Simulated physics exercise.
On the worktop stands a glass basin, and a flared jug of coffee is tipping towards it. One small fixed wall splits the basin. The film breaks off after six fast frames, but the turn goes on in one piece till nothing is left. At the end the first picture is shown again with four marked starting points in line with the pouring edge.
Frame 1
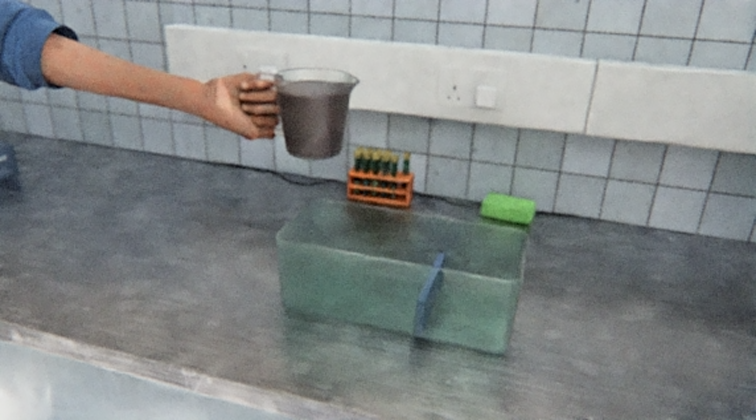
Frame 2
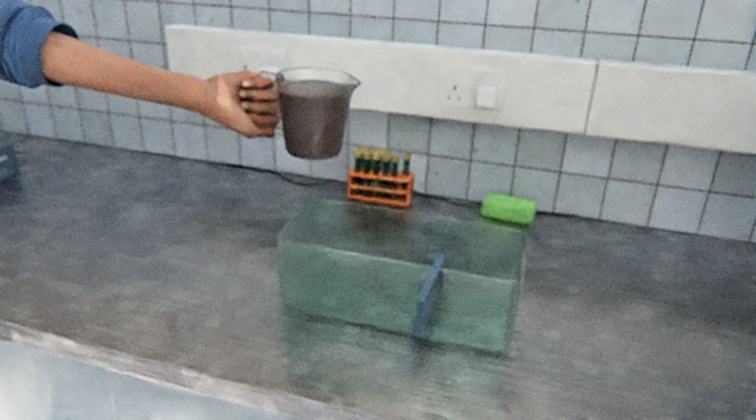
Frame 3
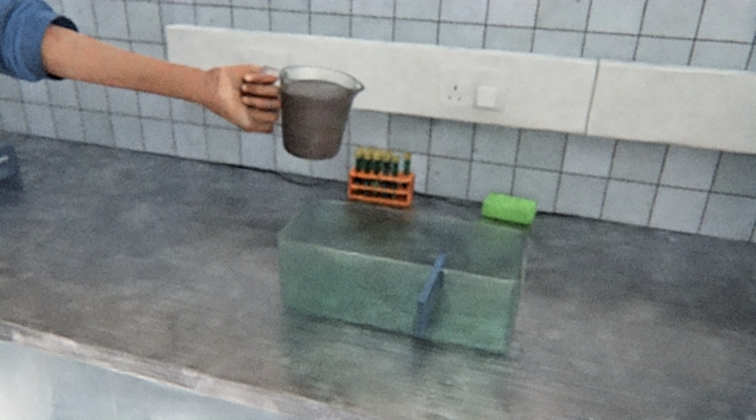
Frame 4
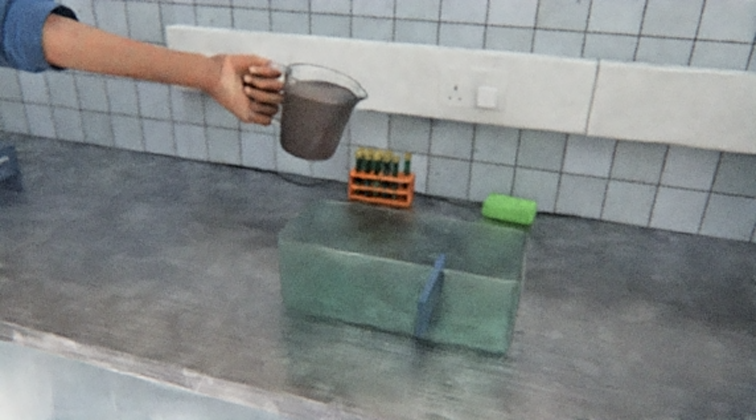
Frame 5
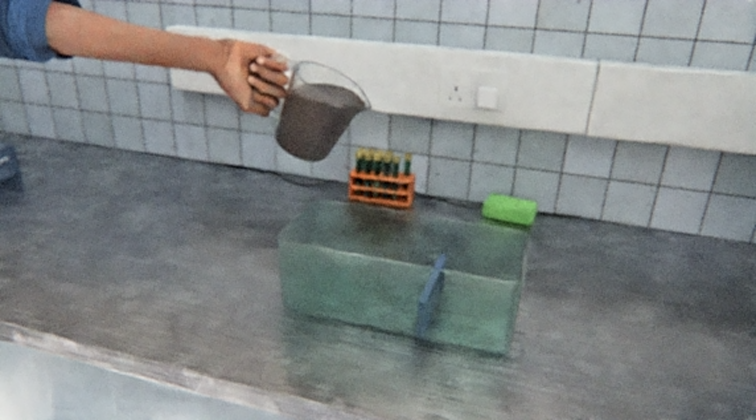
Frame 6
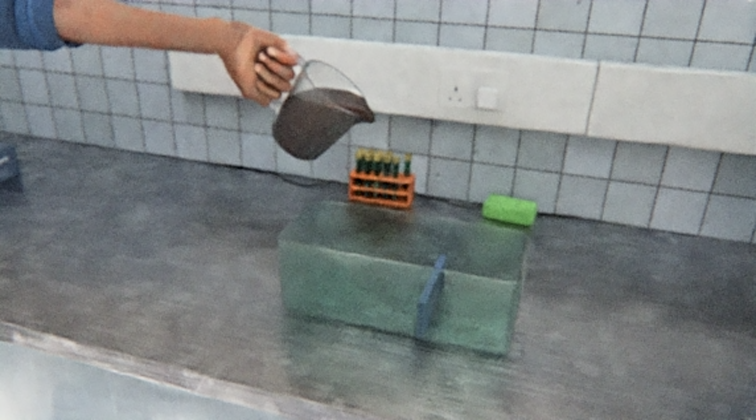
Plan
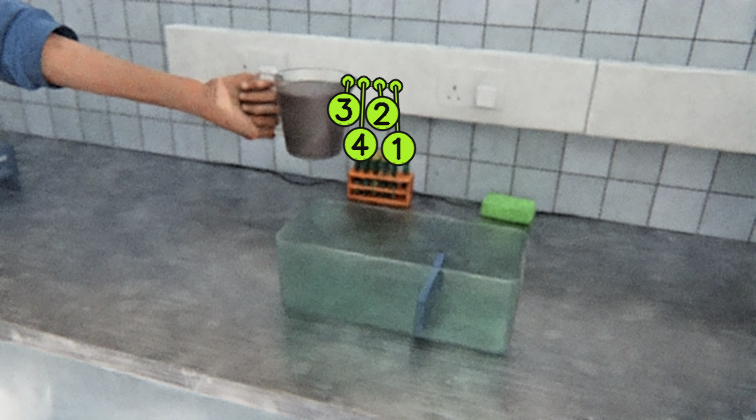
A bare arm in a rolled blue sleeve reaches in from the left, holding a clear flared jug of dark brown coffee above a grey worktop, seen from slightly above. Below stands a greenish glass basin with a blue divider, with an orange rack of tubes and a green object behind it, near the tiled wall. The hand steadily tilts the jug rightward until coffee reaches the lip, while the camera stays still.
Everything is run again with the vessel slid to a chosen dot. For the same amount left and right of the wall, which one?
1 beats the others.
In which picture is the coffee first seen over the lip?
In picture 6.
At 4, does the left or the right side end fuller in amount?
The left one.
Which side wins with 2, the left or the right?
The left one.
In lime, 1 at (395, 86); 2 at (379, 84); 3 at (348, 81); 4 at (363, 83).
With 1, about 46 % ends left of the wall and 51 % right of it.
With 2, about 86 % ends left of the wall and 10 % right of it; 4 % is lost outside.
With 3, about 92 % ends left of the wall and 4 % right of it; 4 % is lost outside.
With 4, about 90 % ends left of the wall and 4 % right of it; 6 % is lost outside.
